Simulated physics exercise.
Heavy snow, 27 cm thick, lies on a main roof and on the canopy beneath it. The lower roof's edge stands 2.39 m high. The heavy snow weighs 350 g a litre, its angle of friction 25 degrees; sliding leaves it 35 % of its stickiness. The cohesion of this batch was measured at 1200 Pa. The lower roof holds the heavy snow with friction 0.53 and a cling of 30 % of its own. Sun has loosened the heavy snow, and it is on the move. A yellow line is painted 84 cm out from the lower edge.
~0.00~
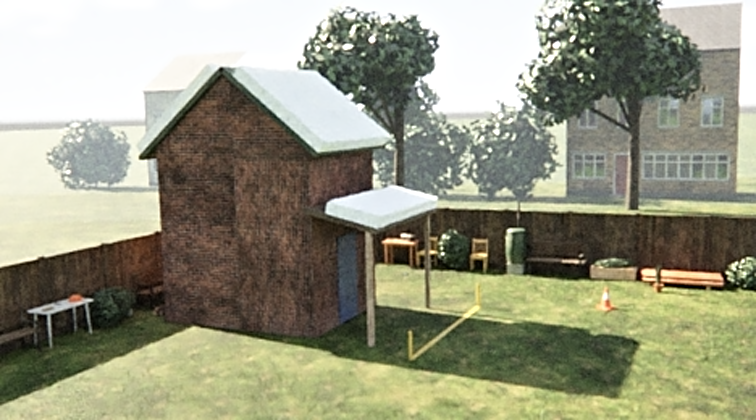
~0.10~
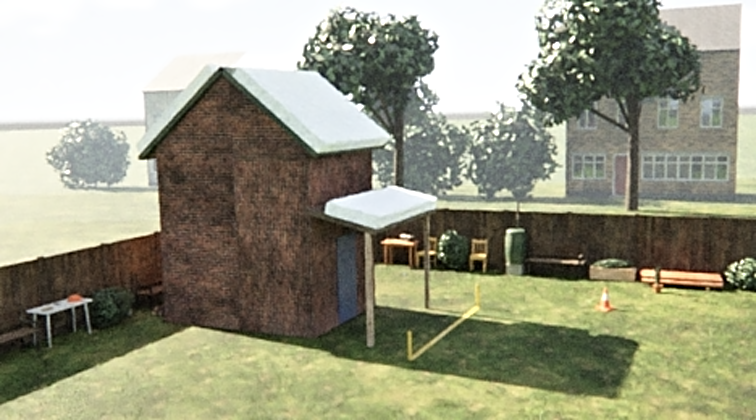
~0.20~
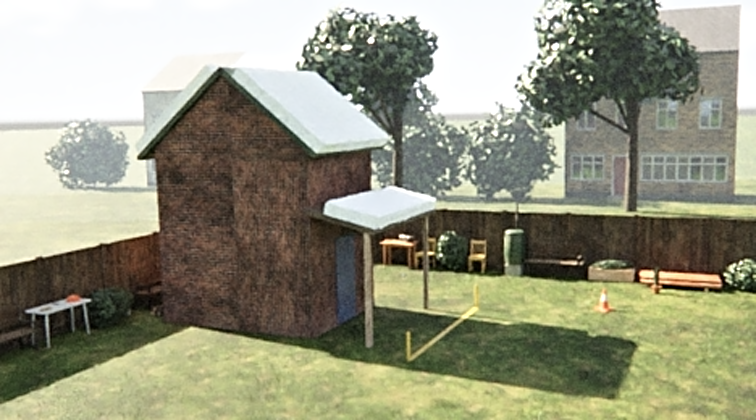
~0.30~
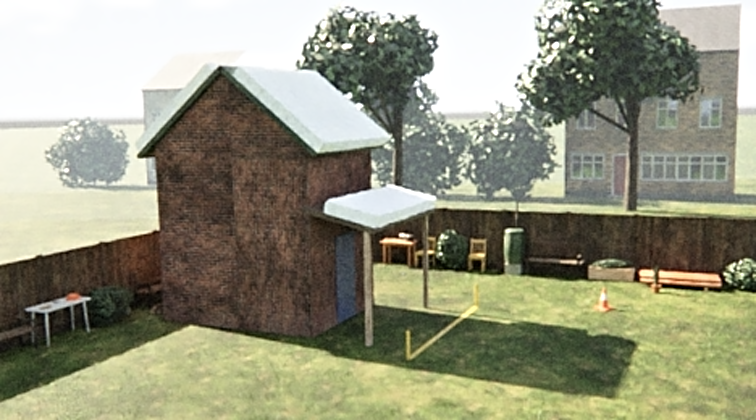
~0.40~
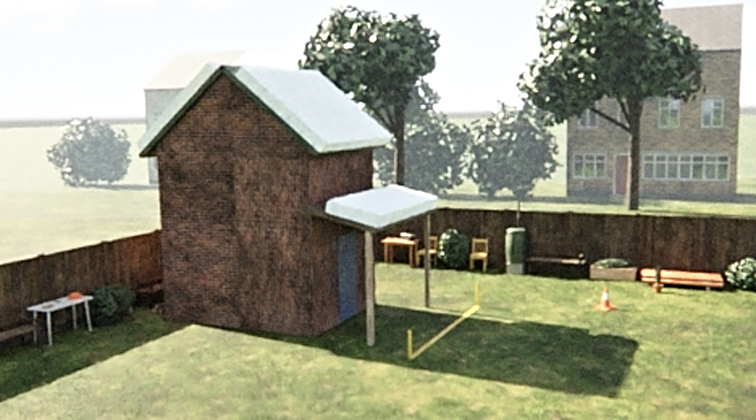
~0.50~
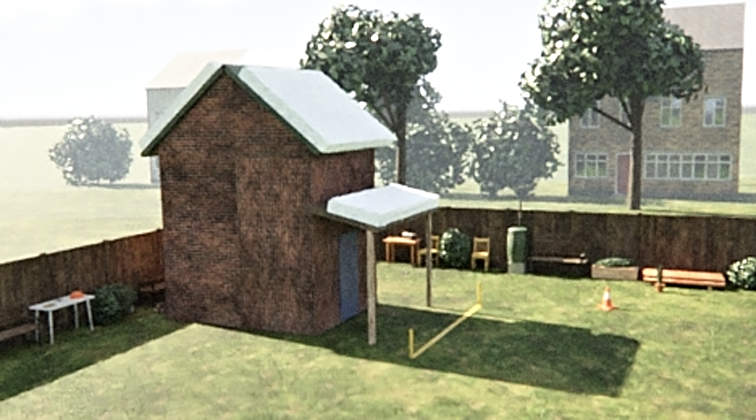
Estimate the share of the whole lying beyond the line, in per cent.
Expect roughly 15 %.
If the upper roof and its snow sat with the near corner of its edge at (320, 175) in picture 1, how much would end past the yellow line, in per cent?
In that case some 0 per cent.
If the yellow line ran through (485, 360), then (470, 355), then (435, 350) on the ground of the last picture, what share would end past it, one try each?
In that order: 0 %, 0 %, 9 %.
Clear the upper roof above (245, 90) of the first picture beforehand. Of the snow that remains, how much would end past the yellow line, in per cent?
Then about 12 %.
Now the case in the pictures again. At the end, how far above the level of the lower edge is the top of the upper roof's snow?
Roughly 0.9 m.
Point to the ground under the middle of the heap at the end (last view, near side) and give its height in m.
Near (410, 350), some 0.3 m high.
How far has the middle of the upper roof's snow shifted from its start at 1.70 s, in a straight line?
About 1.4 m.
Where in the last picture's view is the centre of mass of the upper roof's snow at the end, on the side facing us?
At about (381, 273).
By 1.05 s, none is below the lower edge and 0 % is past the line.
By 1.70 s, none is below the lower edge and 0 % is past the line.
By 2.35 s, none is below the lower edge and 0 % is past the line.
By 3.00 s, 19 % is below the lower edge and 0 % is past the line.
By 4.20 s, at the end, 40 % is below the lower edge and 15 % is past the line.
